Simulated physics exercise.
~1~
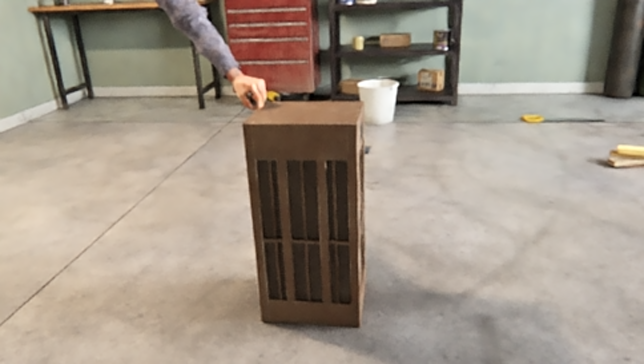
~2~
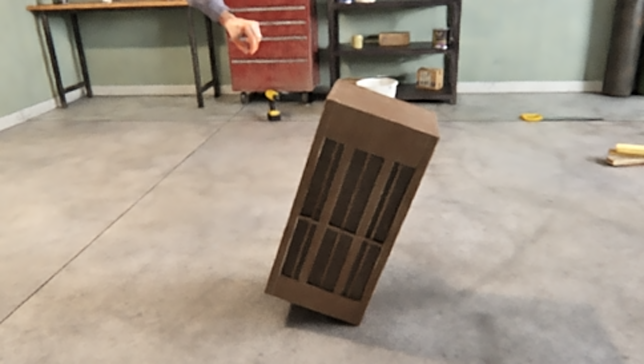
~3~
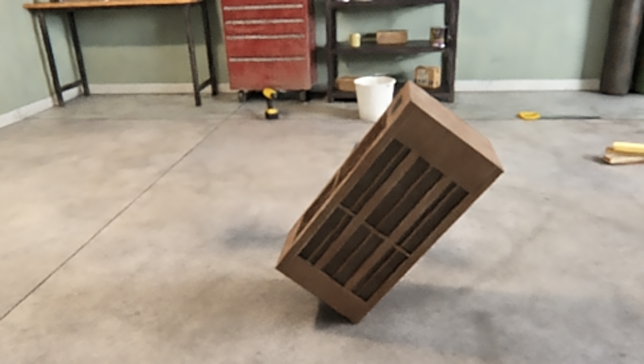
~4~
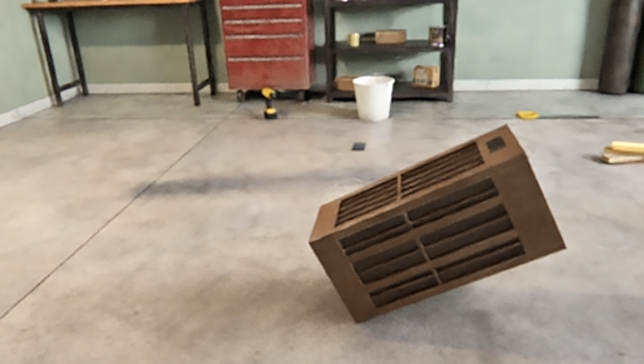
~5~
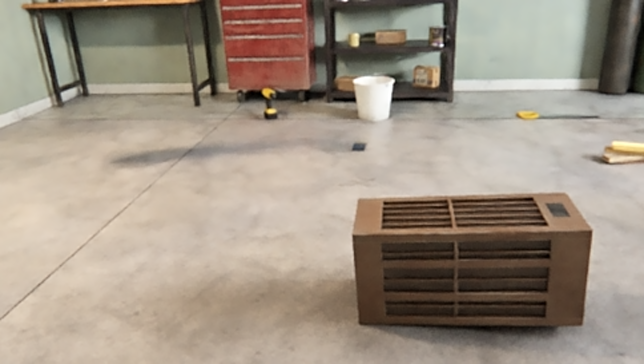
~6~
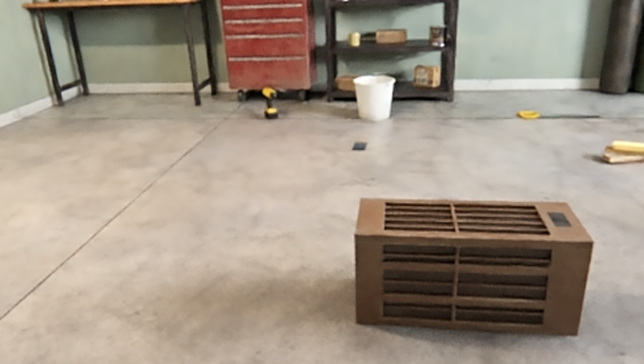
A hand tips a tall brown crate, which topples right and lands on its side.
